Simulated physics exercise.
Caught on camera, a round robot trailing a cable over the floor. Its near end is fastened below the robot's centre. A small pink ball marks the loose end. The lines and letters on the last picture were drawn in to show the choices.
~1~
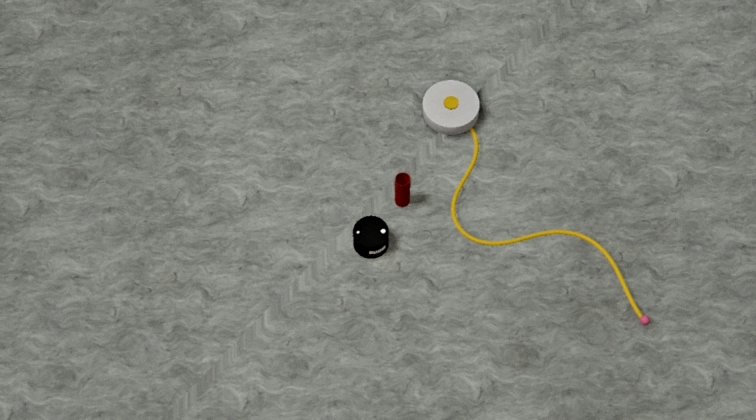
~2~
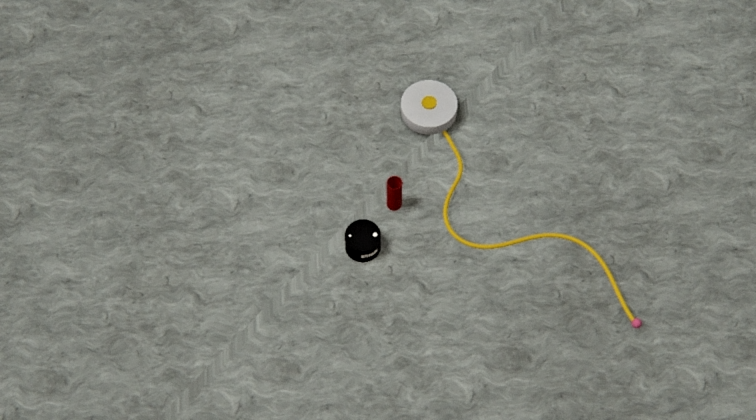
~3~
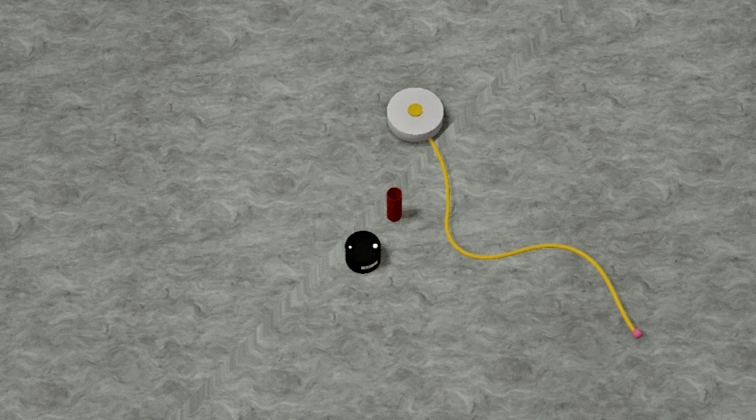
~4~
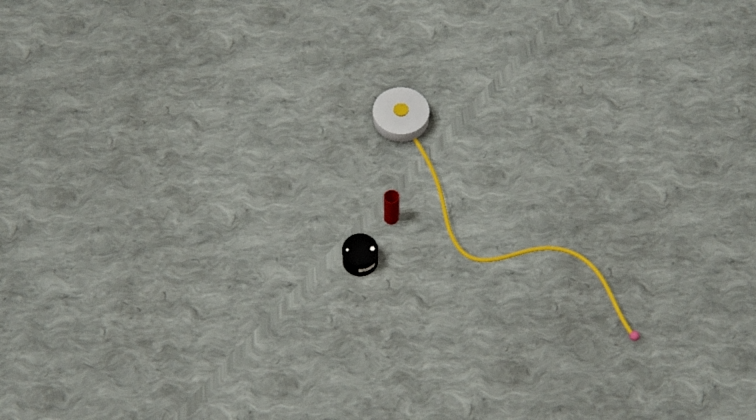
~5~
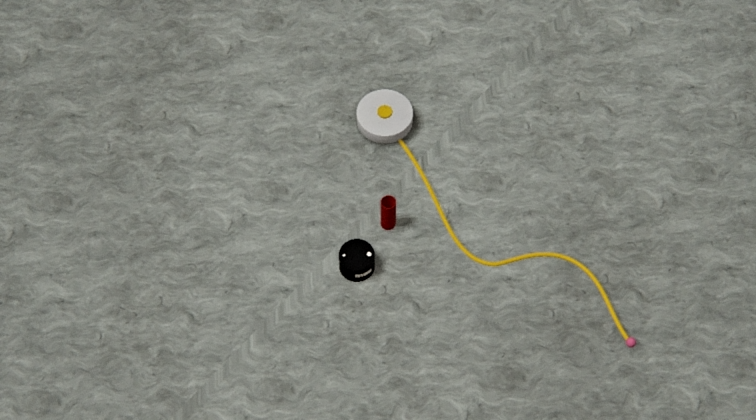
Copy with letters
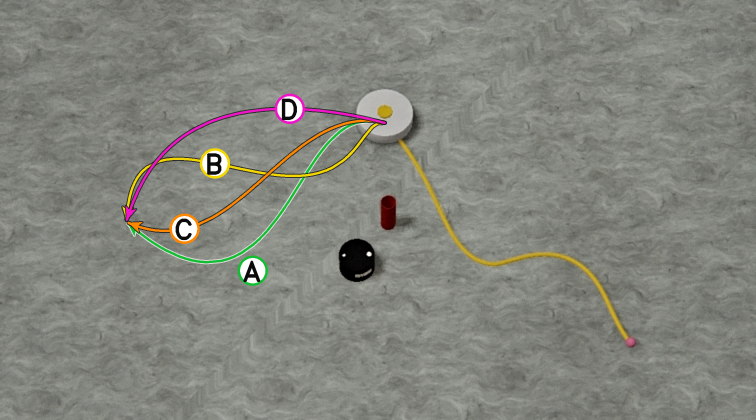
A round white robot trailing a yellow cable moved a short way left across the grey floor, and the cable's upper bend straightened out while the black tub and red post stood below it.
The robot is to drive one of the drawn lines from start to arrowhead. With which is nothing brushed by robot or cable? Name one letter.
The robot should drive D.
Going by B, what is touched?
It meets the red post.
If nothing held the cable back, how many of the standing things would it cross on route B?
One.
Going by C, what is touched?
It is the red post.
On the copy, A from (385, 123) via (276, 220) to (128, 223); B from (385, 123) via (242, 169) to (126, 220); C from (385, 123) via (261, 180) to (129, 223); D from (385, 123) via (228, 116) to (127, 220).
On D. First, robot (269, 104), middle of the cable (435, 190), free end (589, 296).
Then, robot (161, 149), middle of the cable (353, 172), free end (522, 248).
Finally, robot (125, 217), middle of the cable (317, 182), free end (495, 233); nothing has been touched.
By contrast, A meets the black tub and red post; B meets the red post; C meets the red post.
